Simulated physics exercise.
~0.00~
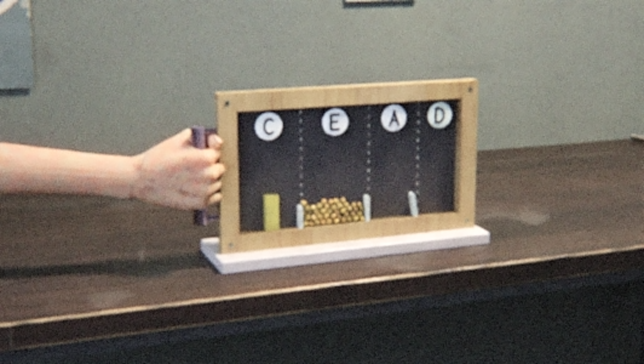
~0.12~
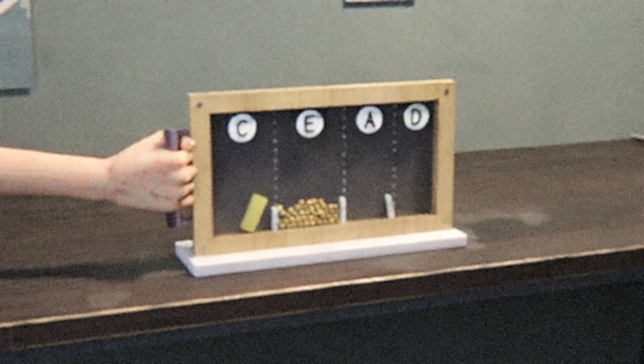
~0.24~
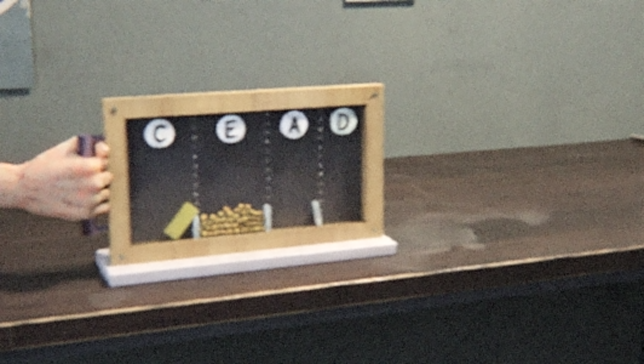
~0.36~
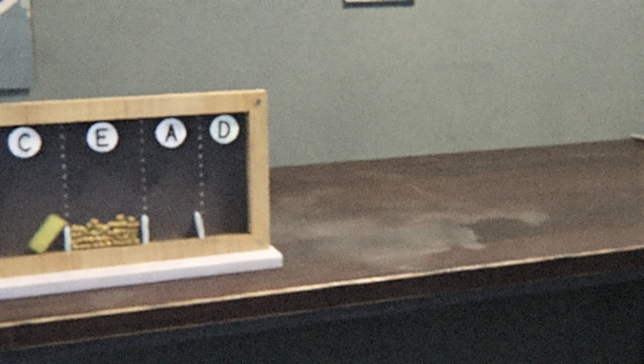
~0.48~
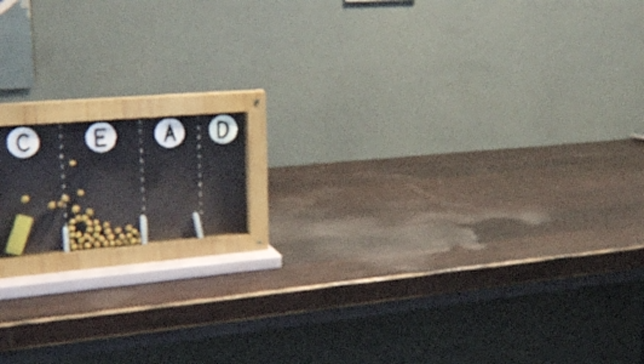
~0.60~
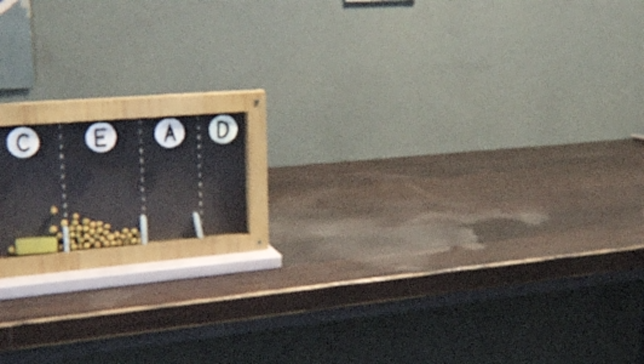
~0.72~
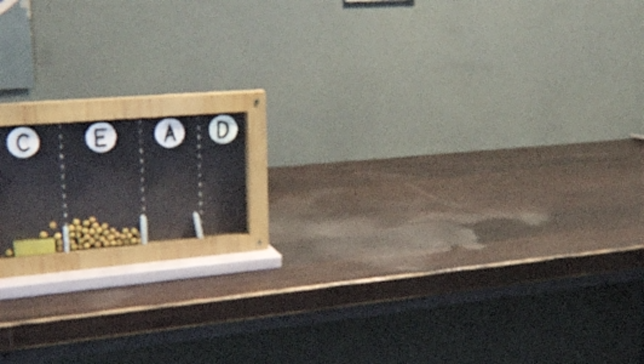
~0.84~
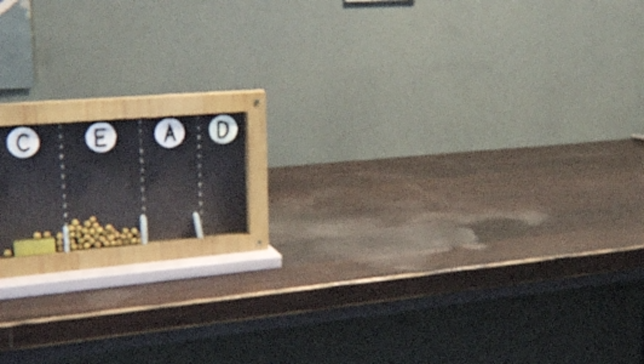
The footage shows a hand sliding a wood-framed, clear-faced box of pale beads left along a table as a yellow block inside leans over. When the box stops, some beads spill from strip E into C, the block falls on its side, and most beads settle in E.
